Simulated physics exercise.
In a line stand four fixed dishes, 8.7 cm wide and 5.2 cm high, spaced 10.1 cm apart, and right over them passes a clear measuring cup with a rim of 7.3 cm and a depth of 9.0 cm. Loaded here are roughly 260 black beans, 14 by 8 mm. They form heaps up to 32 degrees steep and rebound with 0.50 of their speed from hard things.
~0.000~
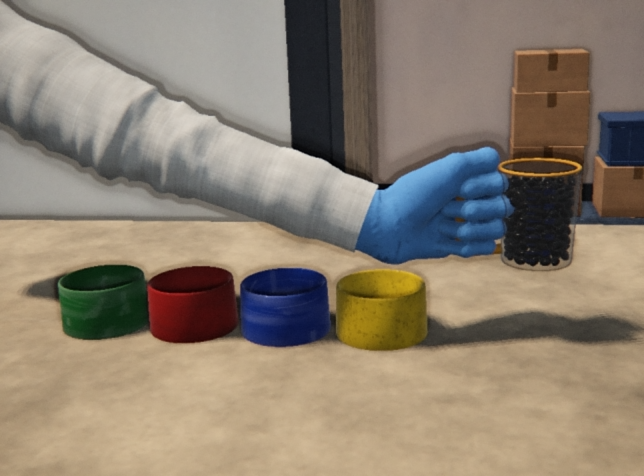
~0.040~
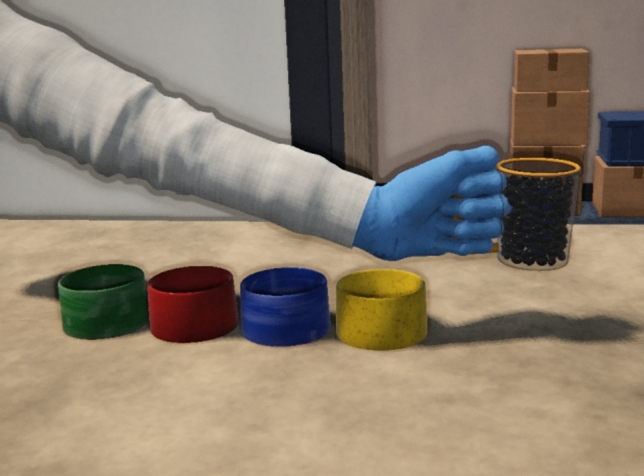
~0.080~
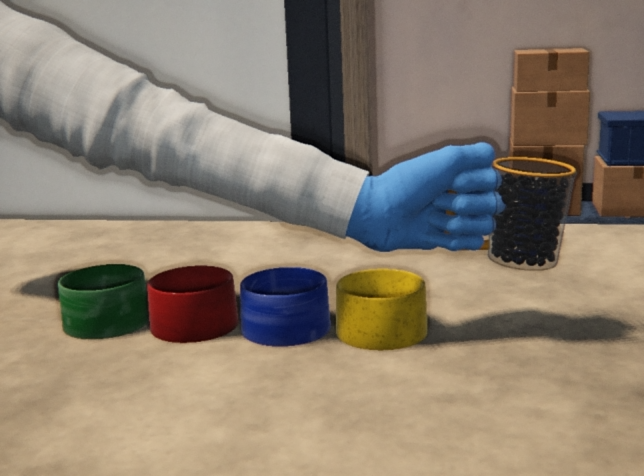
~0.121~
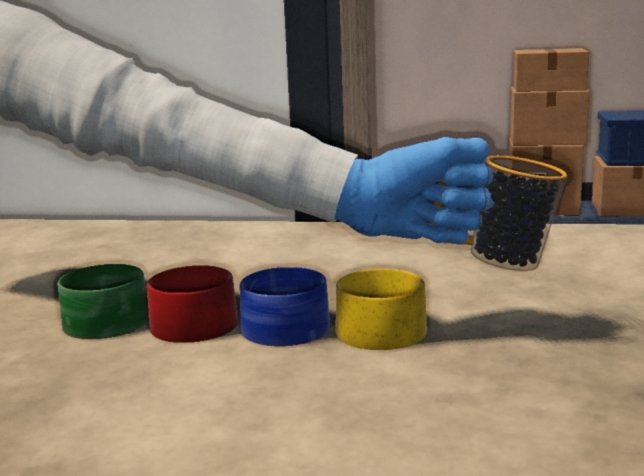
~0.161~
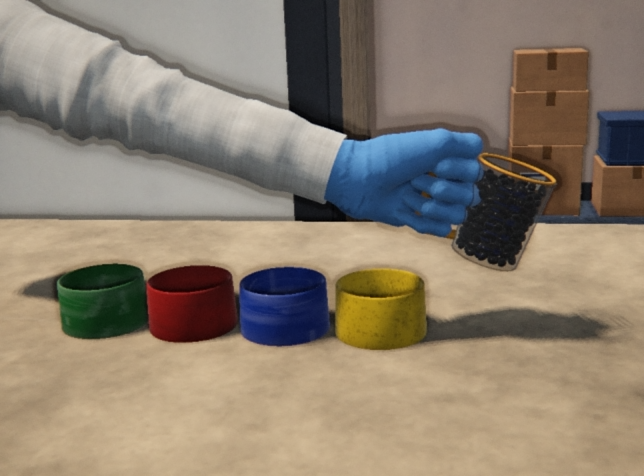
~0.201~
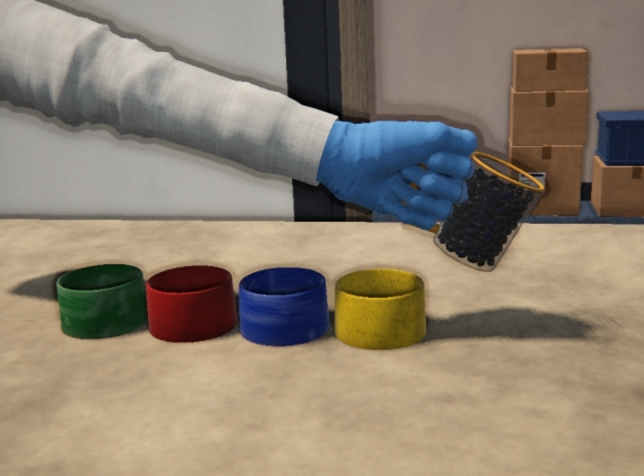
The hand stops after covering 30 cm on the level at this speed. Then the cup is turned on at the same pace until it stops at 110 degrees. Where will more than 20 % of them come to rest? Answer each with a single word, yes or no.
Red dish no, blue dish yes, green dish no, yellow dish yes, counter no.
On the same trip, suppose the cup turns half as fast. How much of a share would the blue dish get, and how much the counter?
Shares: Blue dish 100, counter 0.
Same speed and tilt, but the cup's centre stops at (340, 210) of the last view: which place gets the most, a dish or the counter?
Yellow.
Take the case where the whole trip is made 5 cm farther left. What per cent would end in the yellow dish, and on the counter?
Yellow: 10; counter: 30.
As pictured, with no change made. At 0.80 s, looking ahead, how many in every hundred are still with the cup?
Close to 60 in a hundred.
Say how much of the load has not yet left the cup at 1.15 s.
About 30 percent.
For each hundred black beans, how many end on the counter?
About 10 percent.
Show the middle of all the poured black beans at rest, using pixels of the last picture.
After settling, the middle sits near (307, 315).
Then, at 0.56 s, tilt 92 degrees; cup holds 100 %.
After 0.80 s, tilt 110 degrees; cup holds 60 %, yellow 30 %.
After 1.15 s, tilt 110 degrees; cup holds 30 %, blue 25 %, yellow 30 %.
At rest (2.3 s), red 0 %, blue 55 %, green 0 %, yellow 30 %, counter 10 %.
